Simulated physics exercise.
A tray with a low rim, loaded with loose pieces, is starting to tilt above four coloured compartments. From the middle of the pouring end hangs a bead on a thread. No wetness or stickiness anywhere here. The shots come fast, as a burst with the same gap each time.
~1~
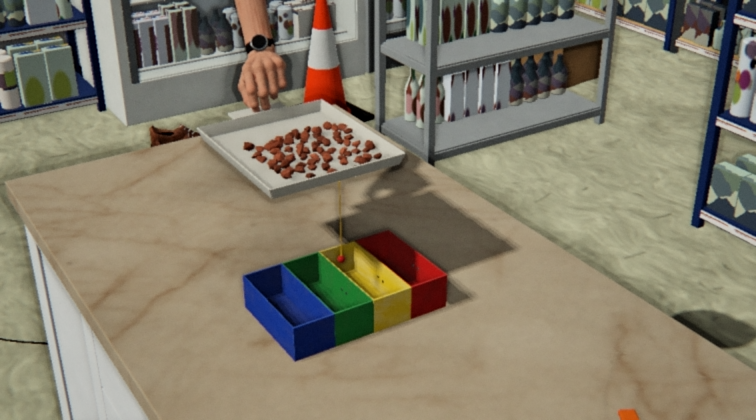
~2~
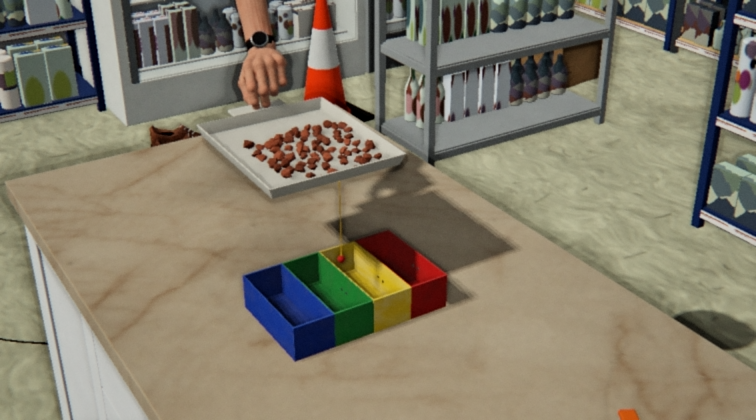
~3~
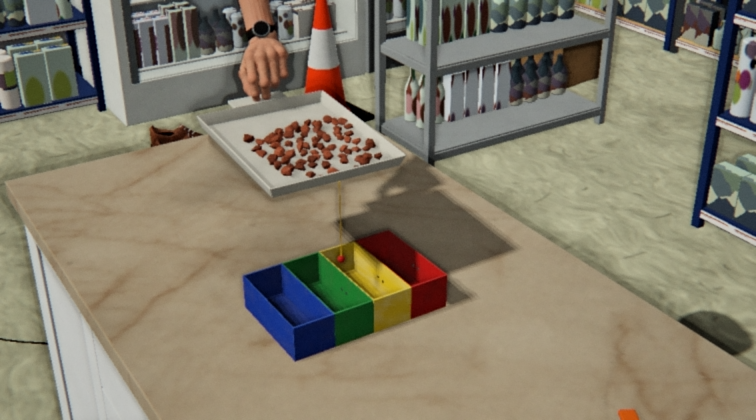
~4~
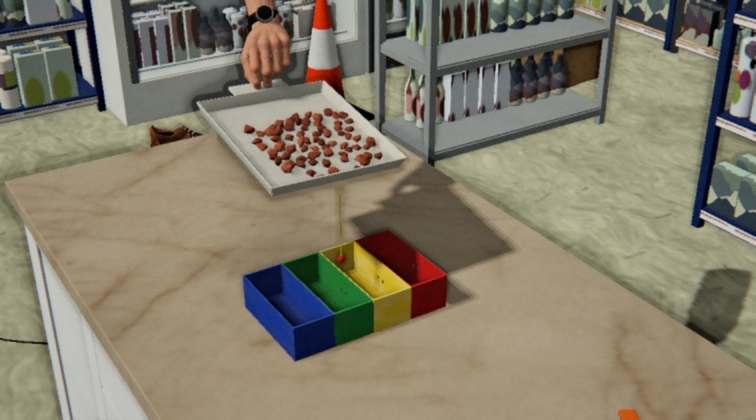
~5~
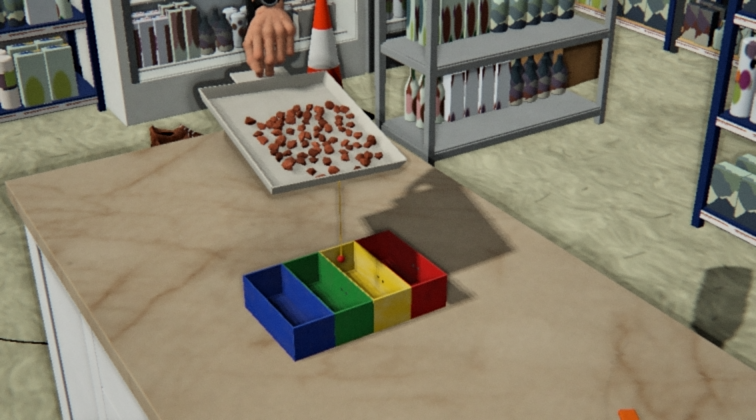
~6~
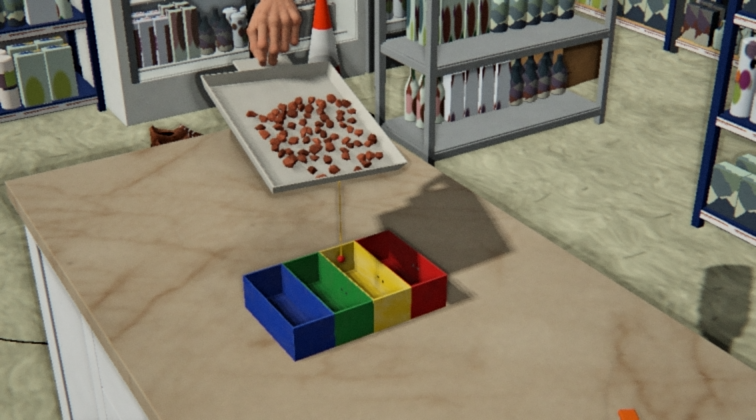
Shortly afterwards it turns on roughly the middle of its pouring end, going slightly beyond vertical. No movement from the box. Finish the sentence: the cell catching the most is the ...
... Red cell.
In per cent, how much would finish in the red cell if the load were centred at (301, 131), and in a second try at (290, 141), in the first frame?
Close to 50 per cent, followed by close to 50 per cent.
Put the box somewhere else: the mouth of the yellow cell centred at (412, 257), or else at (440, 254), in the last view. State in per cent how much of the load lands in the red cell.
Close to 0 in a hundred, then close to 0 in a hundred.
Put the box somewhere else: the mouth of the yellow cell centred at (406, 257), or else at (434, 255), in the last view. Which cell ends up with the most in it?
That yellow cell, then that green cell.
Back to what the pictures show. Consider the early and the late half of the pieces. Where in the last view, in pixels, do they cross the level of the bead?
Close to (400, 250), then close to (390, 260).
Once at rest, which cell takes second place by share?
Ranked second: The cell in yellow.
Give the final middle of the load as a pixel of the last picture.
(403, 293).
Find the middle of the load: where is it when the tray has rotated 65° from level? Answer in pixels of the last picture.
The middle of the pieces shows up near (365, 165).
Just after the last frame, tray tipped steeply; almost all on the tray; about a tenth falling or outside the box.
A moment on, tray tipped past a quarter turn; about a tenth on the tray; roughly a third in the red cell; about a tenth in the yellow cell; roughly a third falling or outside the box.
Further on, tray tipped past a quarter turn; roughly two thirds in the red cell; roughly a quarter in the yellow cell; about a tenth in the green cell; about a tenth falling or outside the box.
When it is over, tray tipped past a quarter turn; roughly two thirds in the red cell; roughly a quarter in the yellow cell; about a tenth in the green cell; not one in the blue cell; about a tenth outside the box.
